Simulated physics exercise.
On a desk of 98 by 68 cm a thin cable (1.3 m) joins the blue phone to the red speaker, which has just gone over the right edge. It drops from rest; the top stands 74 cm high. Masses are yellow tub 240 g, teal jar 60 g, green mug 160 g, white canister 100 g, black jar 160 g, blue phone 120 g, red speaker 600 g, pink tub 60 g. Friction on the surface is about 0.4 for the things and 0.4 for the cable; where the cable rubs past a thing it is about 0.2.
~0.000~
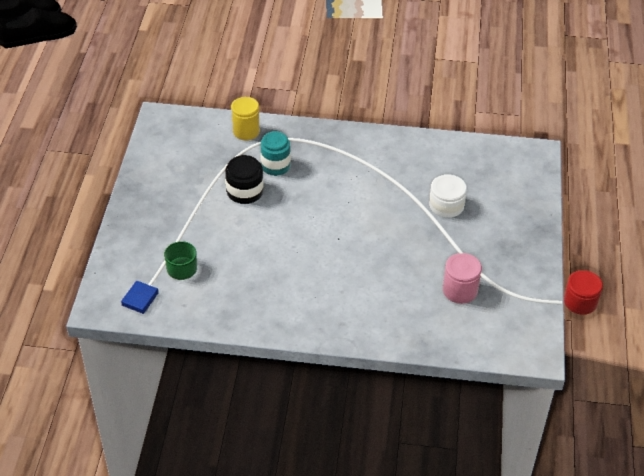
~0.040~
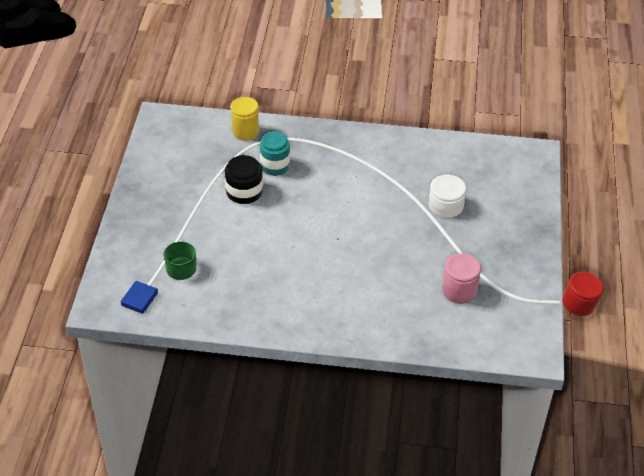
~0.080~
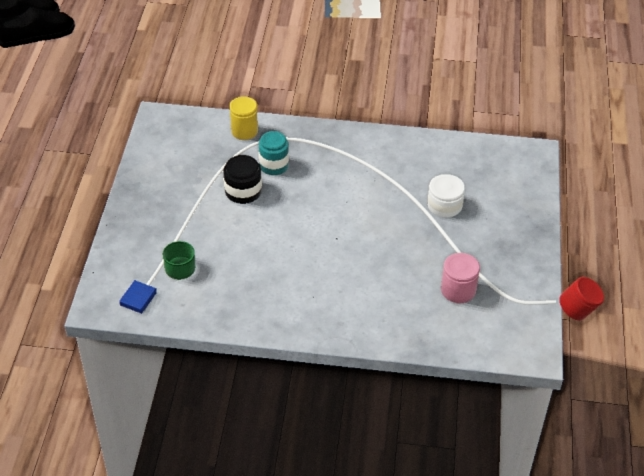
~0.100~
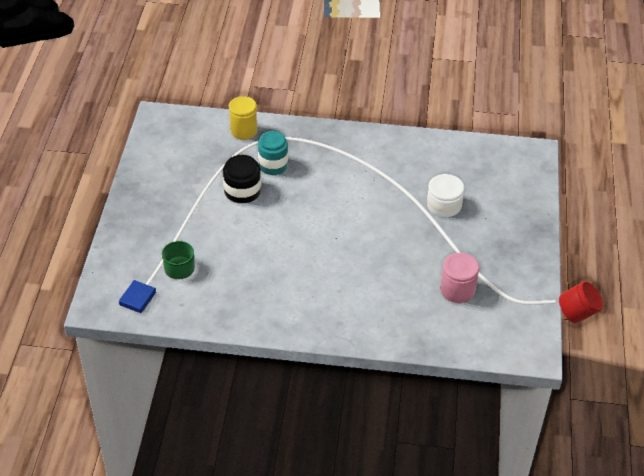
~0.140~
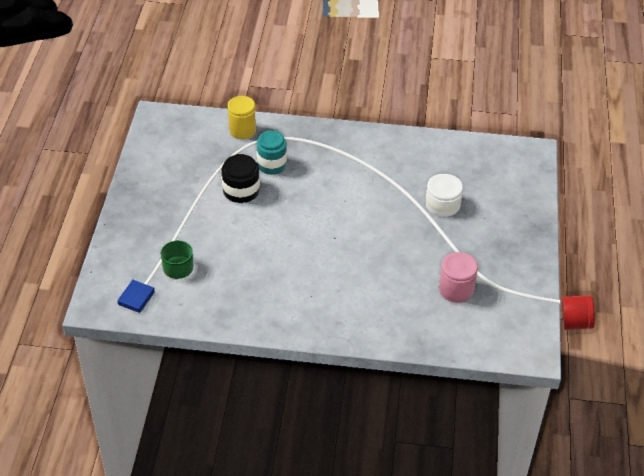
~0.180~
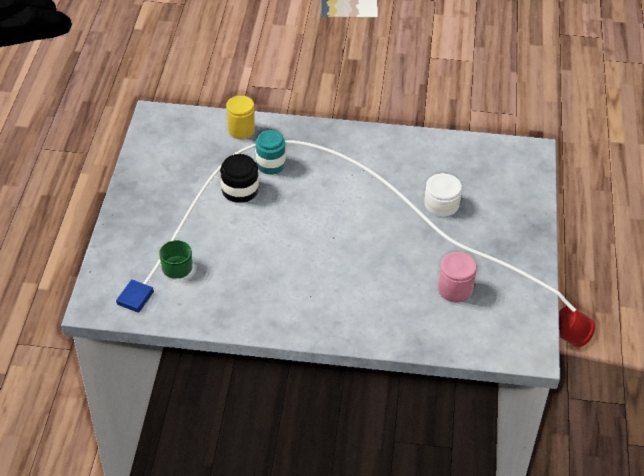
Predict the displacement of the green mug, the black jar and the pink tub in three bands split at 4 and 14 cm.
In order: The green mug shifts a middling way; the black jar ends far away; the pink tub stays in the low band.
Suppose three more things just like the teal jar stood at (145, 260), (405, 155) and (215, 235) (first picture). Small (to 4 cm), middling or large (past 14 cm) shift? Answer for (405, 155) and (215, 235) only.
In turn: Small, large.
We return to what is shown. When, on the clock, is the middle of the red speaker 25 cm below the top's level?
That is: 0.30 s.
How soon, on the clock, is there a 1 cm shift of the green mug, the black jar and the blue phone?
About: Green mug 0.38 s, black jar 0.32 s, blue phone 0.28 s.
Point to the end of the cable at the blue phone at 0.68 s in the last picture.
At about (343, 215).
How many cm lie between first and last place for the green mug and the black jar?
About: Green mug 6 cm, black jar over the edge.
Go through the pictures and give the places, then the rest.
In the first picture, shows, green mug (180, 253); black jar (244, 165); pink tub (464, 266); cable runs through (500, 289) (427, 212) (338, 151) (180, 238).
In the second picture, shows, red speaker (585, 284); cable runs through (499, 289) (338, 151) (179, 238).
In the third picture, shows, red speaker (582, 299); cable runs through (497, 290) (336, 150) (178, 238).
In the fourth picture, shows, red speaker (581, 302); cable runs through (496, 289) (336, 150) (177, 238).
In the fifth picture, shows, red speaker (578, 313); cable runs through (498, 287) (335, 150) (176, 237).
In the sixth picture, shows, green mug (175, 252); black jar (239, 164); pink tub (459, 265); cable runs through (525, 275) (337, 154) (175, 237).
By 0.4 s, the cable's tail end at (172, 252); black jar 15 cm off its start, green mug 3 cm off its start, teal jar on its side, 25 cm off its start.
By 0.7 s, the cable's tail end at (343, 215); black jar 41 cm off its start, green mug 7 cm off its start, blue phone 46 cm off its start.
By 0.9 s, the cable's tail end at (429, 202); black jar 48 cm off its start at (310, 353), green mug 7 cm off its start at (208, 244), blue phone 65 cm off its start at (416, 193).
By 1.2 s, the cable's tail end at (430, 202); black jar over the edge, green mug 7 cm off its start, blue phone 65 cm off its start.
By 2.4 s, the cable's tail end at (430, 202); black jar over the edge, green mug 7 cm off its start at (208, 244), pink tub 0 cm off its start at (459, 265), teal jar over the edge.
